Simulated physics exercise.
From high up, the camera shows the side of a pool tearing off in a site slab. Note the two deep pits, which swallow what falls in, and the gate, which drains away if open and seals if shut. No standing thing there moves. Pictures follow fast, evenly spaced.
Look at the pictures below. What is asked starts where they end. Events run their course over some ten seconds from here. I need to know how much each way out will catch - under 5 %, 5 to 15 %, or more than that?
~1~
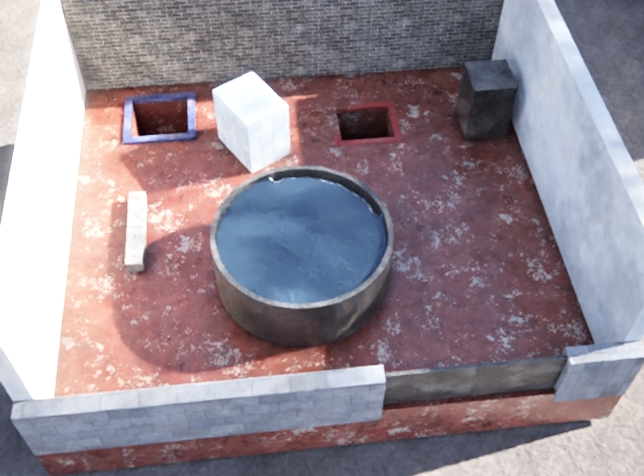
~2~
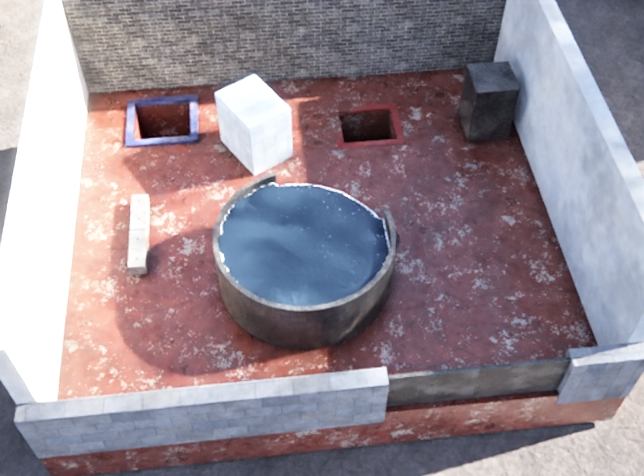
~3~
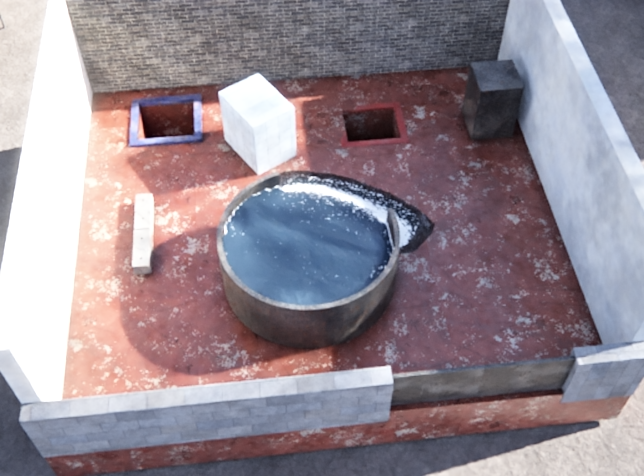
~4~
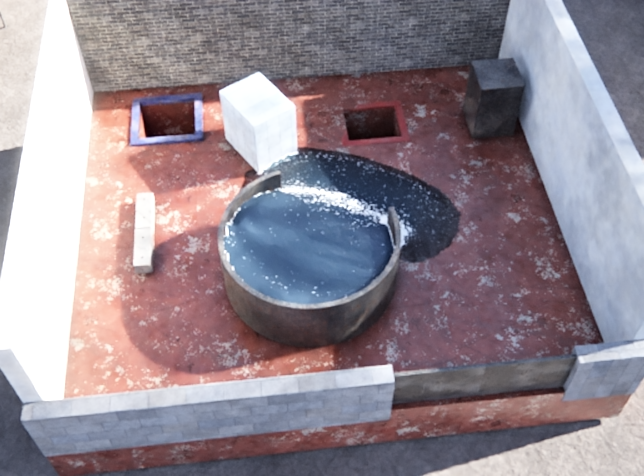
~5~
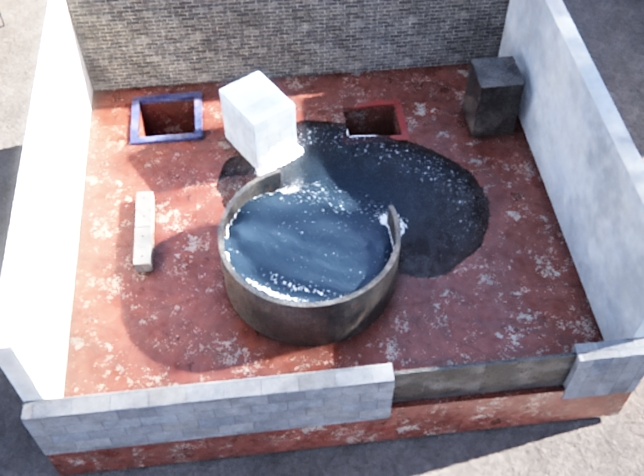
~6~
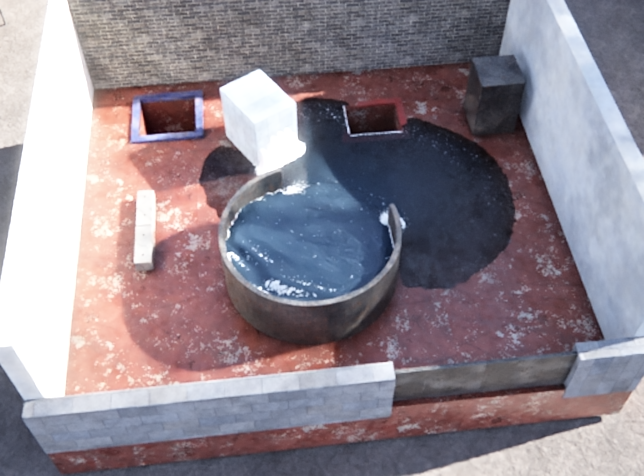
Here you go: The gate catches under 5 %; the blue pit catches under 5 %; the red pit catches more than 15 %.
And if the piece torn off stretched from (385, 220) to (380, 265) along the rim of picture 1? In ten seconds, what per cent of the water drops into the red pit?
The red pit takes 14 per cent.
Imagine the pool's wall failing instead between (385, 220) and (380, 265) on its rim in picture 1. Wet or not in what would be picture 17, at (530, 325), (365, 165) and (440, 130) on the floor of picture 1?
In that order: Flooded, clear, clear.
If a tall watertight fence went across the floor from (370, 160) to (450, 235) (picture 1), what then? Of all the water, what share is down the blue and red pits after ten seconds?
The blue pit gets 6 per cent and the red pit gets 30 per cent.
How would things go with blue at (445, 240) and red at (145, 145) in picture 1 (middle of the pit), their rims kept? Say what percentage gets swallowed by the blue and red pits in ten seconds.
Blue: 12 %; red: 10 %.
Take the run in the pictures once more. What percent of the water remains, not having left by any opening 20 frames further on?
Estimate: Some 76 %.
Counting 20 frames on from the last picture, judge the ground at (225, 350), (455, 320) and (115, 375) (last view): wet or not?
Taking them in the order given: Spared, then spared, then spared.
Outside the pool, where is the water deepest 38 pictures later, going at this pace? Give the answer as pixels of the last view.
Deepest spot: Near (613, 368).
A moment on, water covers 35 % of the floor; the gate 0 %, the blue pit 0 %, the red pit 7 %.
Next, water covers 45 % of the floor; the gate 0 %, the blue pit 0 %, the red pit 15 %.
Then, water covers 60 % of the floor; the gate 0 %, the blue pit 0 %, the red pit 24 %.
Later, water covers 80 % of the floor; the gate 0 %, the blue pit 1 %, the red pit 39 %.
In the end, water covers 95 % of the floor; the gate 0 %, the blue pit 1 %, the red pit 47 %.
